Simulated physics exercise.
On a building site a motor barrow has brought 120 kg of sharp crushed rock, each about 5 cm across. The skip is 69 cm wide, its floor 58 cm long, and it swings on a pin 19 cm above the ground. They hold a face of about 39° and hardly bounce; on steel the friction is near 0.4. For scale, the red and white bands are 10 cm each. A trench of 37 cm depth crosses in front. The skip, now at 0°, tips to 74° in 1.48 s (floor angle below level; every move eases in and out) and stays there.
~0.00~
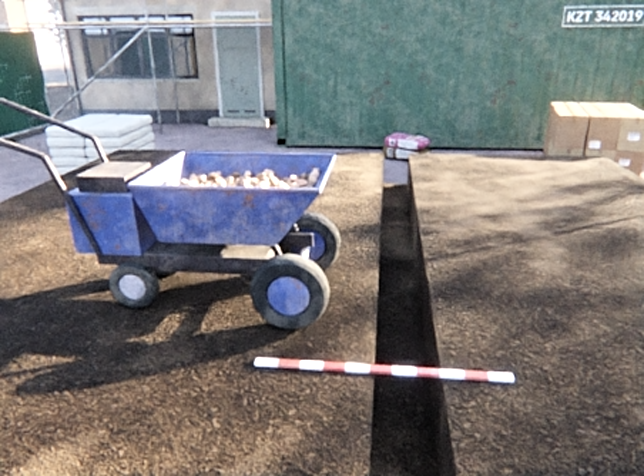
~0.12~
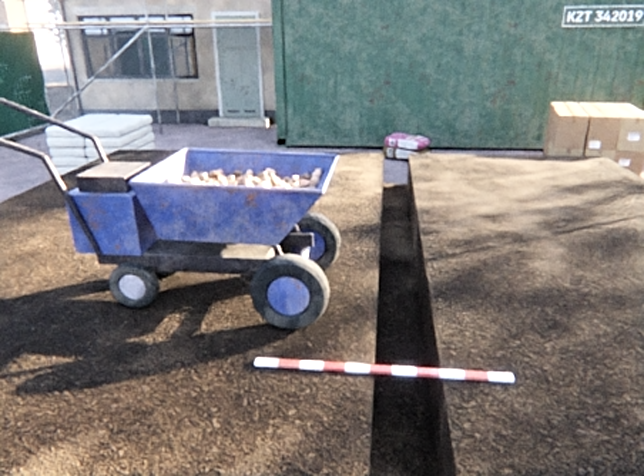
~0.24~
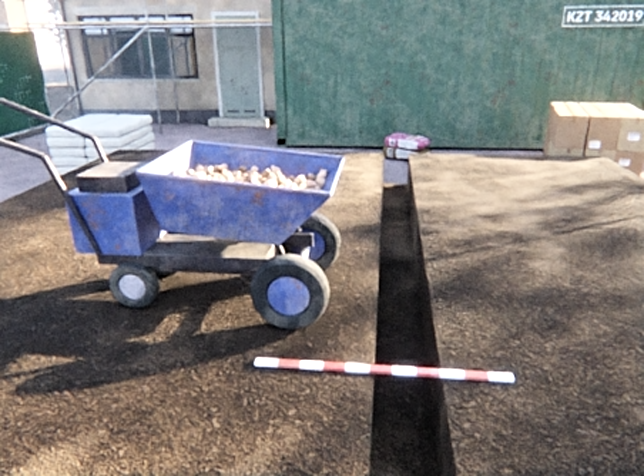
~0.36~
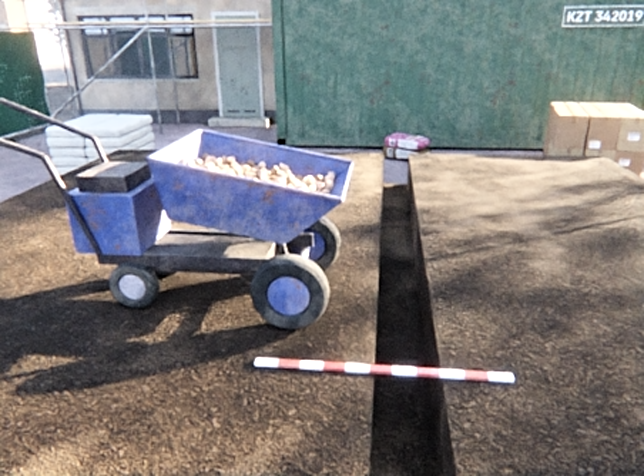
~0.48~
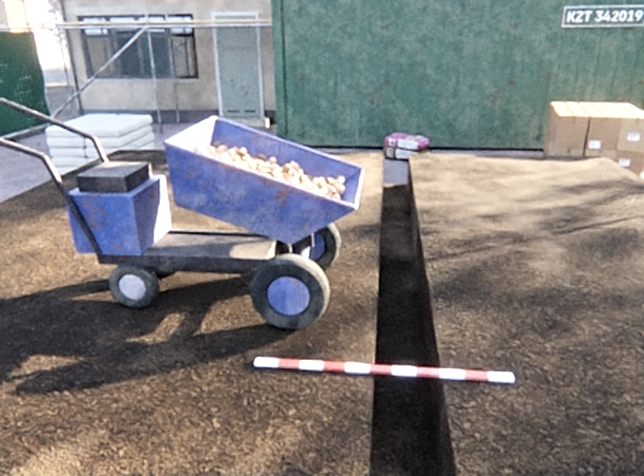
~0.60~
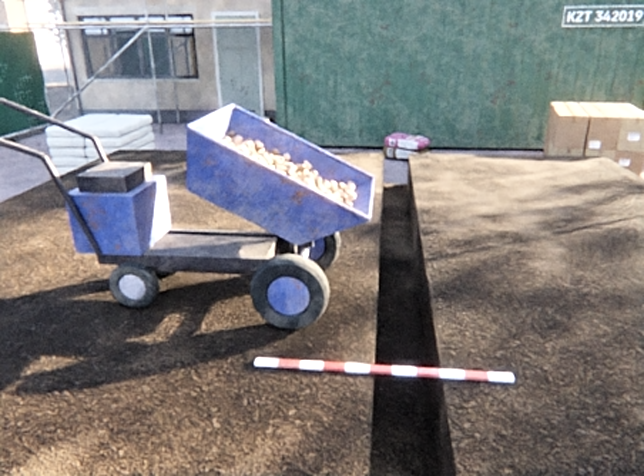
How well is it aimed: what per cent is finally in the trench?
Roughly 67 per cent ends in the trench.
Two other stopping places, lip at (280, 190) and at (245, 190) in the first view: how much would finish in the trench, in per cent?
About 100 and 55 per cent.
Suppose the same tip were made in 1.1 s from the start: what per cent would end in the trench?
In that case some 65 per cent.
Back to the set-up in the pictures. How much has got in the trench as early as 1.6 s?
Some 15 per cent.
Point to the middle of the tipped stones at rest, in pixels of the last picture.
Near (418, 337).
After 1.1 s the floor is at 62°; 100 % in the skip; the foremost stones are at (393, 250).
After 1.6 s the floor is at 74°; 70 % in the skip, 16 % in the trench, 14 % past the trench; the foremost stones are at (476, 307).
After 1.9 s the floor is at 74°; 33 % in the skip, 32 % in the trench, 35 % past the trench; the foremost stones are at (550, 297).
After 3.9 s the floor is at 74°; 0 % in the skip, 67 % in the trench, 33 % past the trench; the foremost stones are at (576, 299).
